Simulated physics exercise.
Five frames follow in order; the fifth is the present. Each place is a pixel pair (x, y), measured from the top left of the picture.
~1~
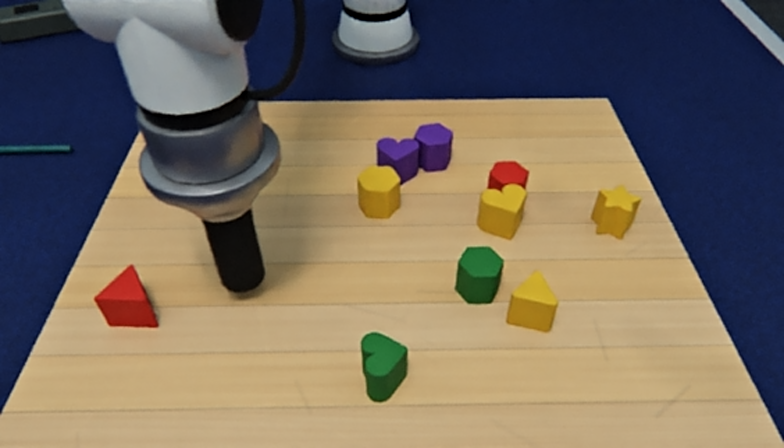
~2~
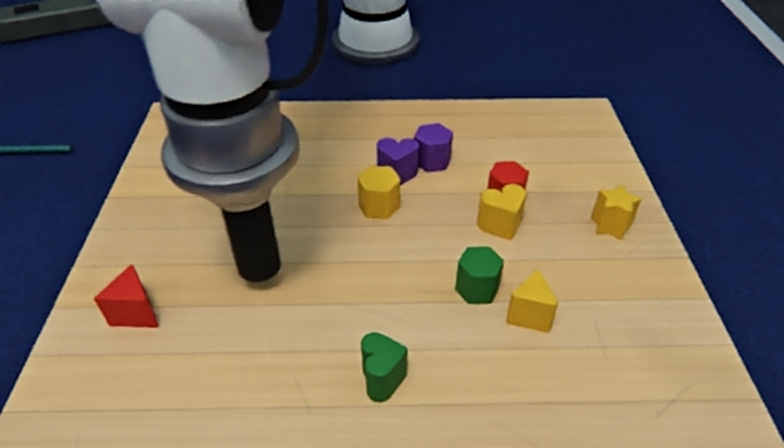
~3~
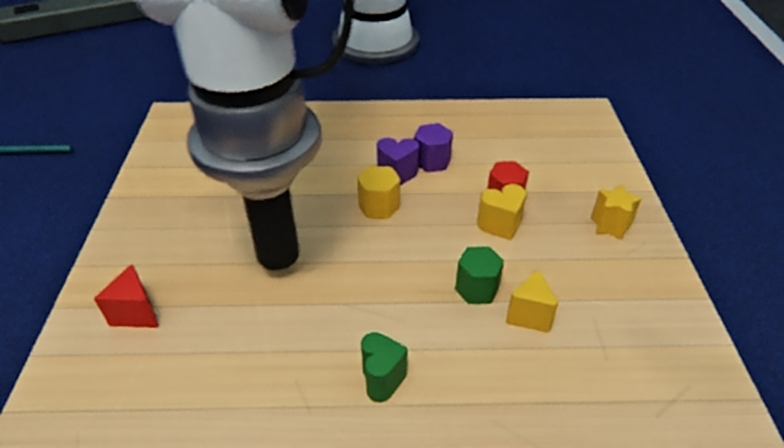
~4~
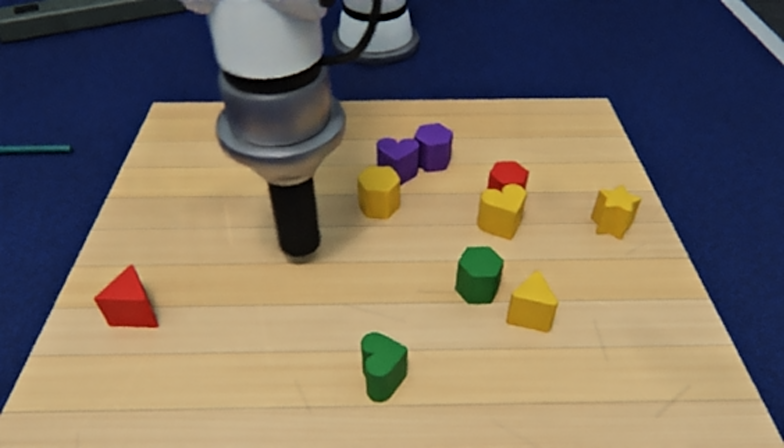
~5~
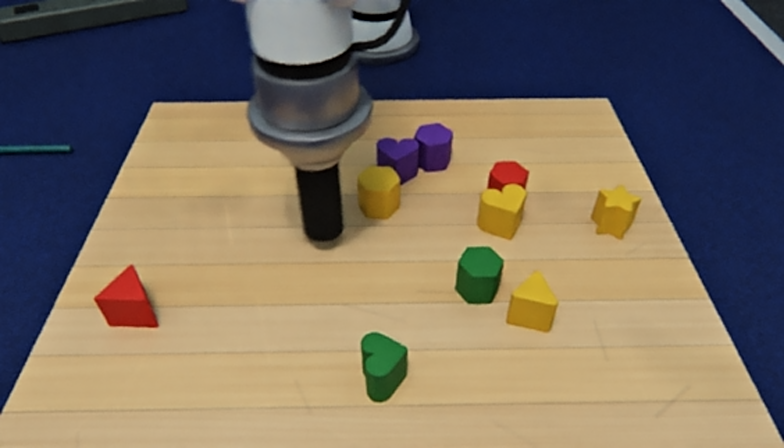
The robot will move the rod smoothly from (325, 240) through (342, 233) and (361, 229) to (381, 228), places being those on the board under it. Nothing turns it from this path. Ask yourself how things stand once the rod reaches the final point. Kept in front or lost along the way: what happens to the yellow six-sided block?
Shed along the way.
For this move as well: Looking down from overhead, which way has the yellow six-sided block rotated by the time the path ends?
Watching from overhead, you'd notice the yellow six-sided block rotating counter-clockwise.
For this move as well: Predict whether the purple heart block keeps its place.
It is still where it was.
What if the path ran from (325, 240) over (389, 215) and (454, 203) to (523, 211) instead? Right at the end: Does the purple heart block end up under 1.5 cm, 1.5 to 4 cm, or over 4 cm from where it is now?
The shift is from 1.5 to 4 cm.
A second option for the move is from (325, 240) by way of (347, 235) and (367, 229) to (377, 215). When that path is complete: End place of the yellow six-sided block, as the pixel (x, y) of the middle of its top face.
The spot you're after is about (395, 164) in the image.
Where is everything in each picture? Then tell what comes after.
Rod's lower end at (243, 276); yellow six-sided block at (379, 178); purple heart block at (397, 146), in the first picture.
Rod at (259, 267); blocks still, in the second picture.
Rod at (279, 255); blocks still, in the third picture.
Rod at (300, 242); blocks still, in the fourth picture.
Rod at (324, 228); yellow six-sided block at (379, 178); purple heart block at (397, 146), in the fifth picture.
What follows on the original path. Halfway along, rod at (351, 218); nothing pushed yet.
At the end, rod at (381, 216); yellow six-sided block at (391, 174), turned 35° anticlockwise; purple heart block still.
